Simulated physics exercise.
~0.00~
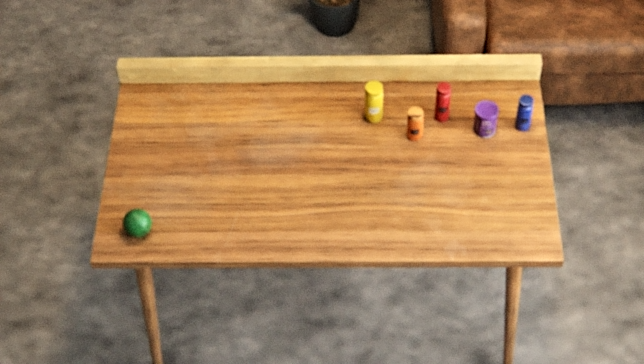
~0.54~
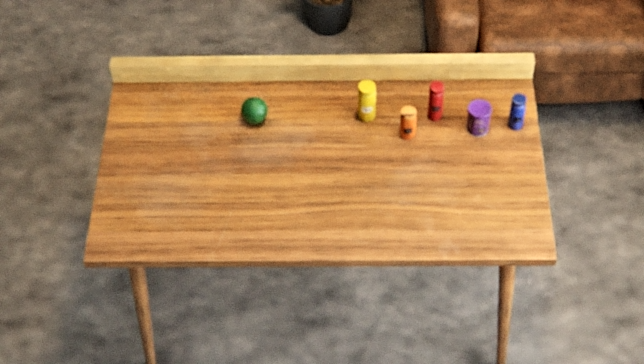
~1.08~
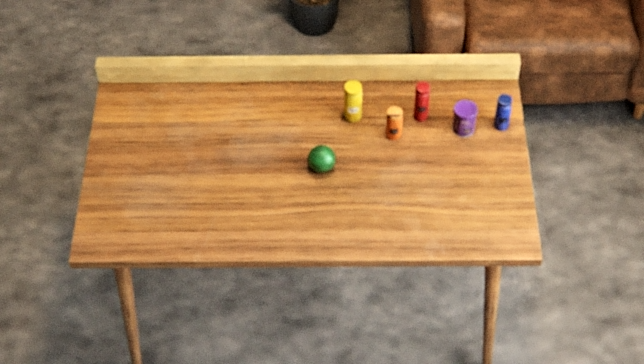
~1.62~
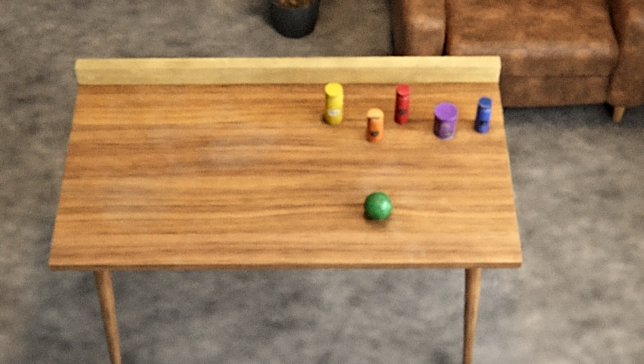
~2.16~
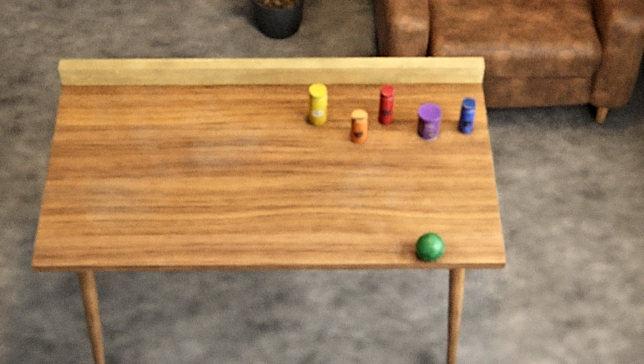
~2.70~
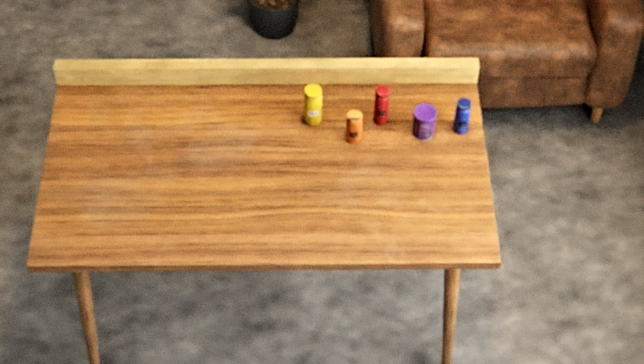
A wooden table held five small containers near its back rail as a green ball rolled diagonally up from the left, bounced off the rail, and rolled down toward the front right edge and out of sight, leaving the containers standing.
